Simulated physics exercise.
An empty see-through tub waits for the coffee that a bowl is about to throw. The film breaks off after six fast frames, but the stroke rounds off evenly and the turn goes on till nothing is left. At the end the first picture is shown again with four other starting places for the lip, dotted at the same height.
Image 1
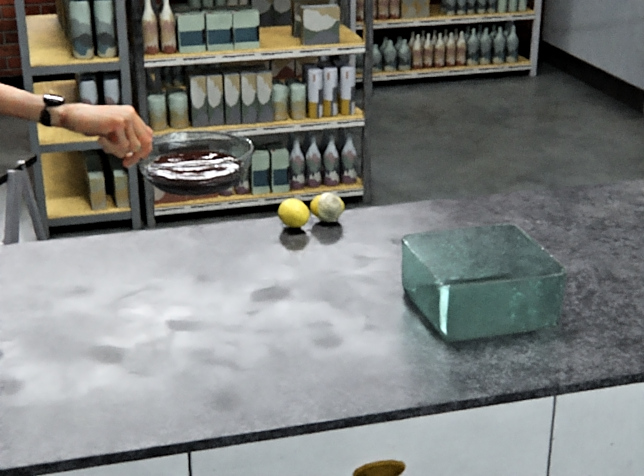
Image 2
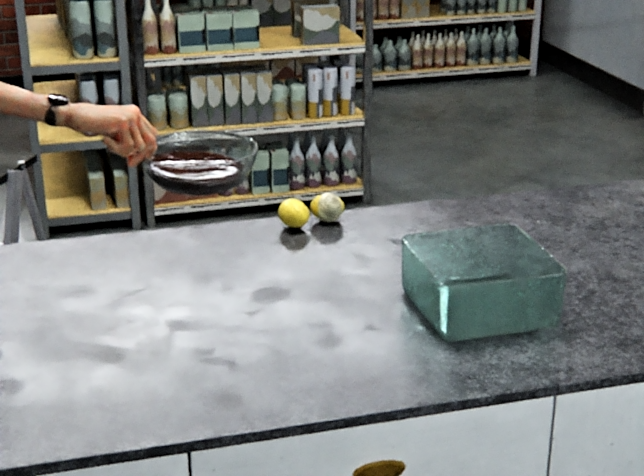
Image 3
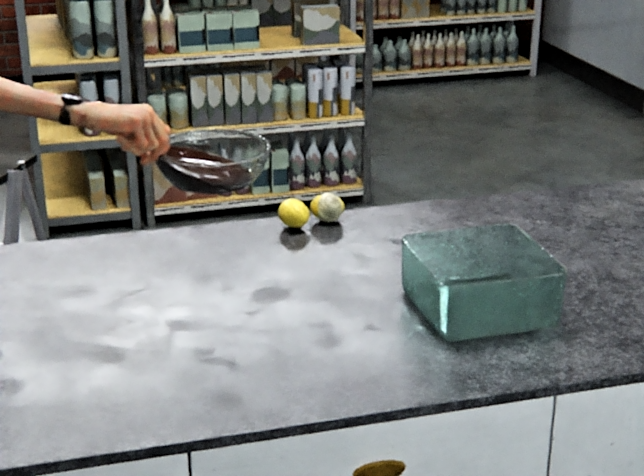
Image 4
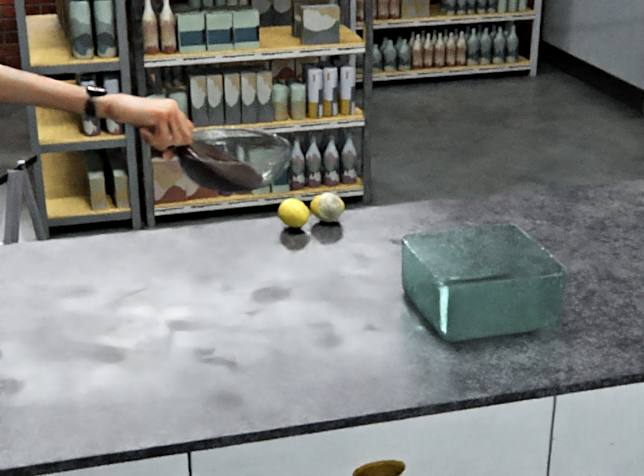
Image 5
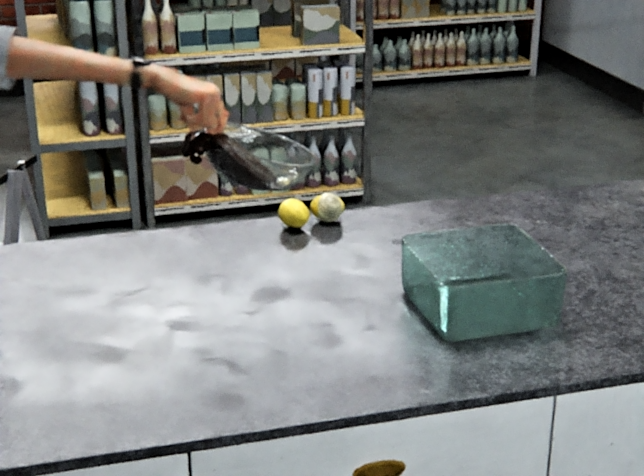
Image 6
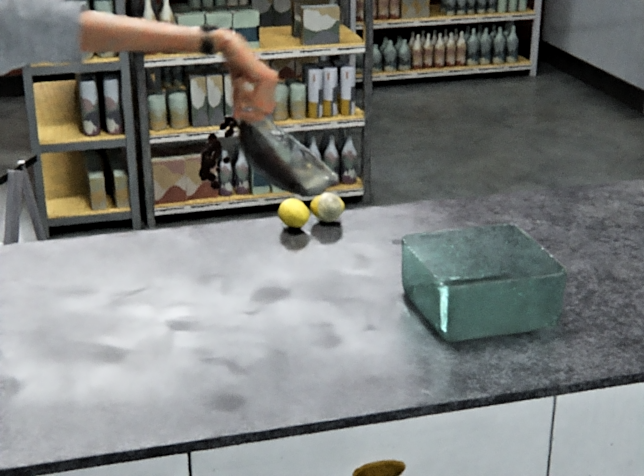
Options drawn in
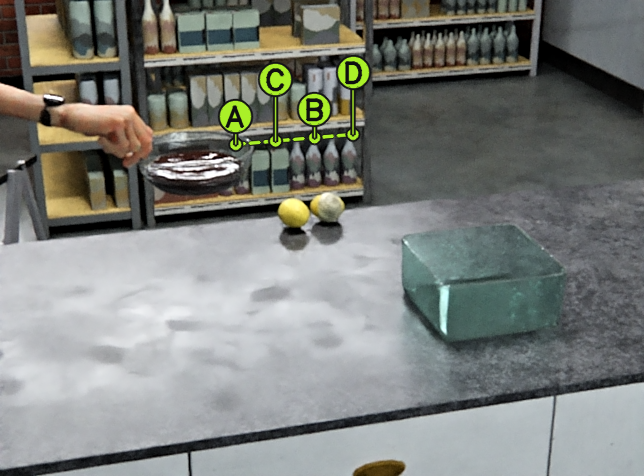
In this clip, a hand holds a glass bowl of dark liquid above a gray counter with a greenish see-through tub, then moves it right and tilts it steeply as dark liquid comes over the rim in blobs.
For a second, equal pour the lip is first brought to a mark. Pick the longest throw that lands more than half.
Use dot C.
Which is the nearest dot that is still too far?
A.
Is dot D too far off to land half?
No, that is safe.
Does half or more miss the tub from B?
No, not at all.
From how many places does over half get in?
Three of the four.
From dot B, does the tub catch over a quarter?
Yes.
In lime, A at (235, 144); B at (314, 137); C at (275, 141); D at (353, 134).
Choosing A, about 30 % lands in the tub, 61 % falls short and 8 % goes beside or beyond.
Choosing B, about 82 % lands in the tub, 15 % falls short and 3 % goes beside or beyond.
Choosing C, about 62 % lands in the tub, 24 % falls short and 14 % goes beside or beyond.
Choosing D, about 67 % lands in the tub, 10 % falls short and 23 % goes beside or beyond.
